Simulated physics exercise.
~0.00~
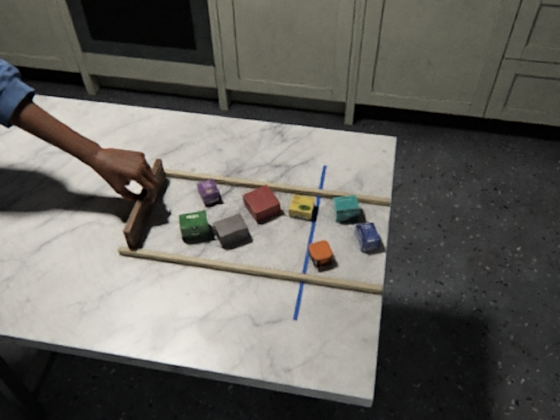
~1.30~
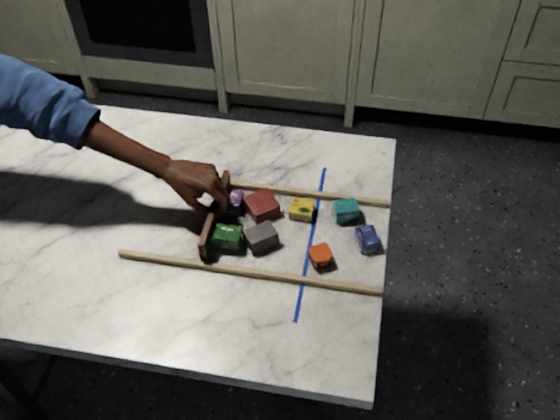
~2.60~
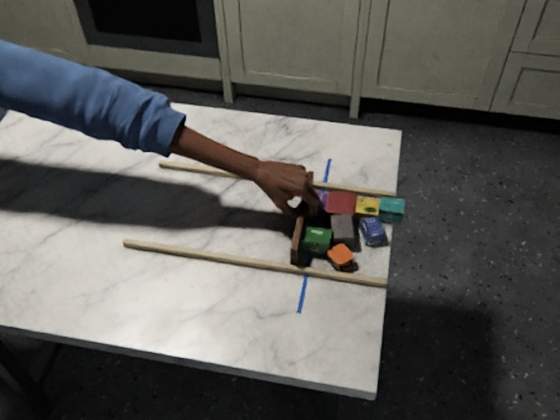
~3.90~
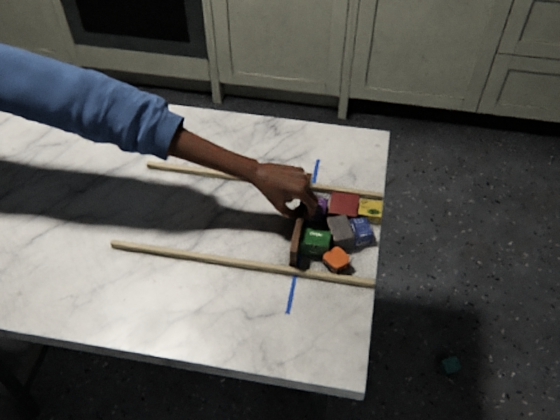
A hand pushing a board rightward between two rails, bunching small colourful boxes past blue tape until the turquoise one drops to the floor.
